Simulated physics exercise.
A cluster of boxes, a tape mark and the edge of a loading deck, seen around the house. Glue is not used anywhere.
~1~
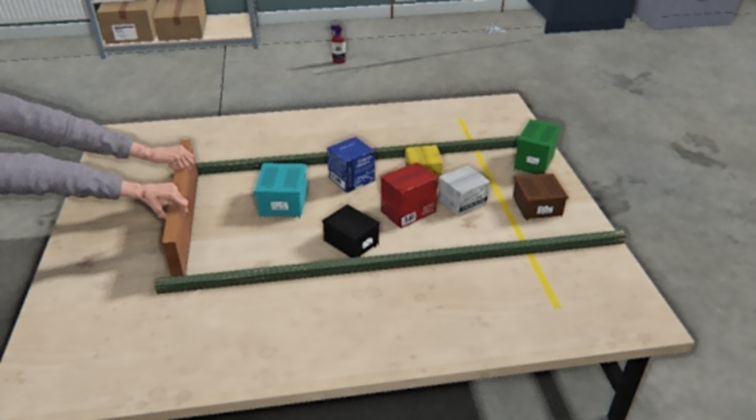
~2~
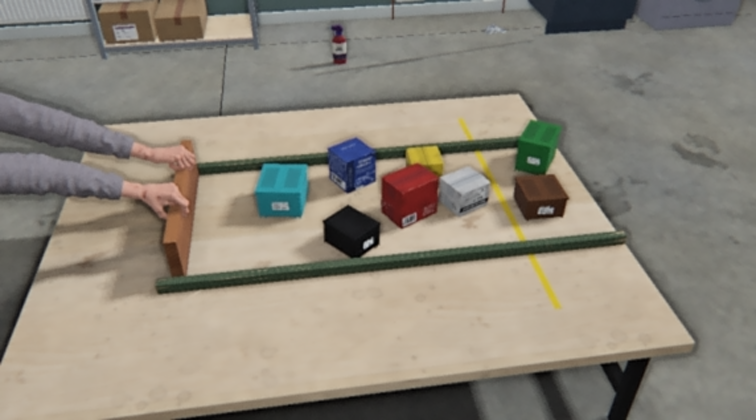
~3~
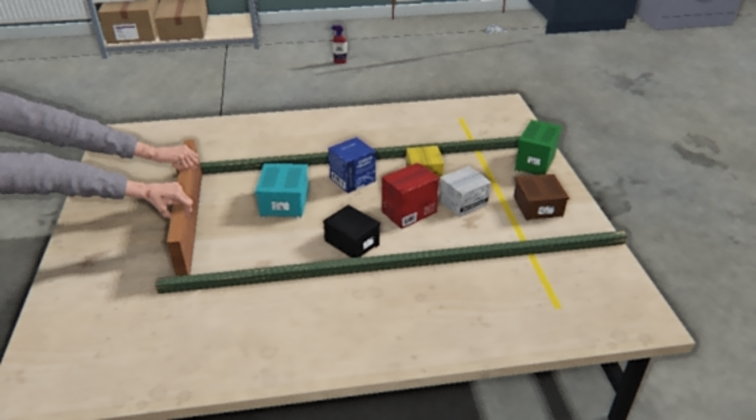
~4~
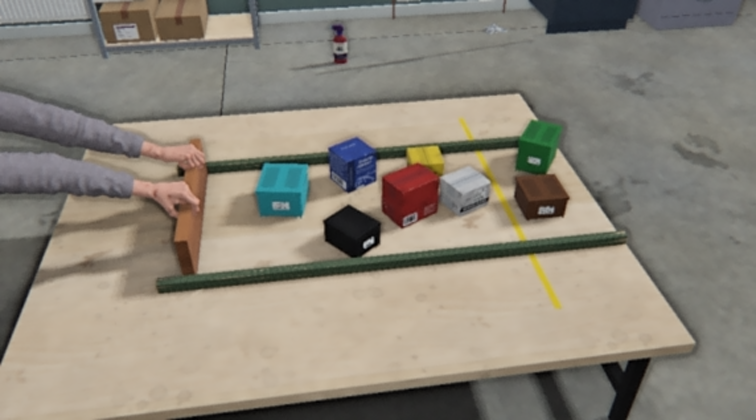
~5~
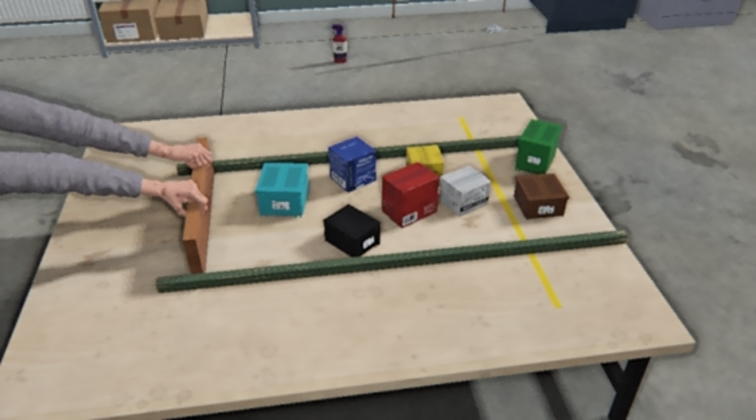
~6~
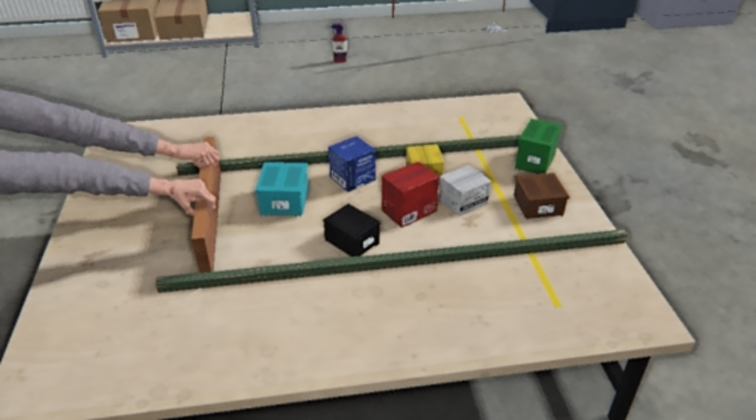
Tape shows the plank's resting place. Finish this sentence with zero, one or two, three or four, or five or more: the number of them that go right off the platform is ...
The number of them that go right off the platform is one or two.
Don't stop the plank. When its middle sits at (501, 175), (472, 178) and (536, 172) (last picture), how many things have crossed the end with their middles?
In order, that gives 2, then 0, then 4.
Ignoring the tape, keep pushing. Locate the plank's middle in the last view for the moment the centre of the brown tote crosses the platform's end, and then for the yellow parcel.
Near (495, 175) in the first case, near (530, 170) in the other.
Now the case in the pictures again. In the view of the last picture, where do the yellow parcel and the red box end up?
Yellow parcel: About (534, 148); red box: About (556, 187).
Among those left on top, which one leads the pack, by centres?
The white parcel ends up foremost.
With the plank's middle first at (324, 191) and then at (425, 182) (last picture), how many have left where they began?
3 at one spot and 6 at the other.
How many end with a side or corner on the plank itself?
All in all, 3.
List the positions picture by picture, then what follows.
In the first picture, green tote (537, 148); brown tote (539, 197); white parcel (463, 191); plank (183, 205); tape (499, 195).
In the second picture, brown tote (540, 197); turquoise tote (283, 191).
In the third picture, white parcel (464, 191); plank (187, 205).
In the fourth picture, green tote (538, 148); red box (410, 195).
In the fifth picture, brown tote (540, 196); black tote (352, 232).
In the sixth picture, green tote (538, 147); brown tote (540, 196); white parcel (464, 190); plank (208, 202); tape (500, 194).
A little later, none off yet; green tote at rest near (538, 147); brown tote at rest near (540, 196); white parcel at rest near (464, 190).
Next, none off yet; green tote at rest near (538, 147); brown tote at rest near (540, 196); white parcel moving near (465, 189).
Later still, none off yet; green tote at rest near (538, 147); brown tote shifted a little near (551, 195); white parcel shifted well along near (513, 173).
When it is over, the number that fall off is one or two; down, brown tote and green tote.
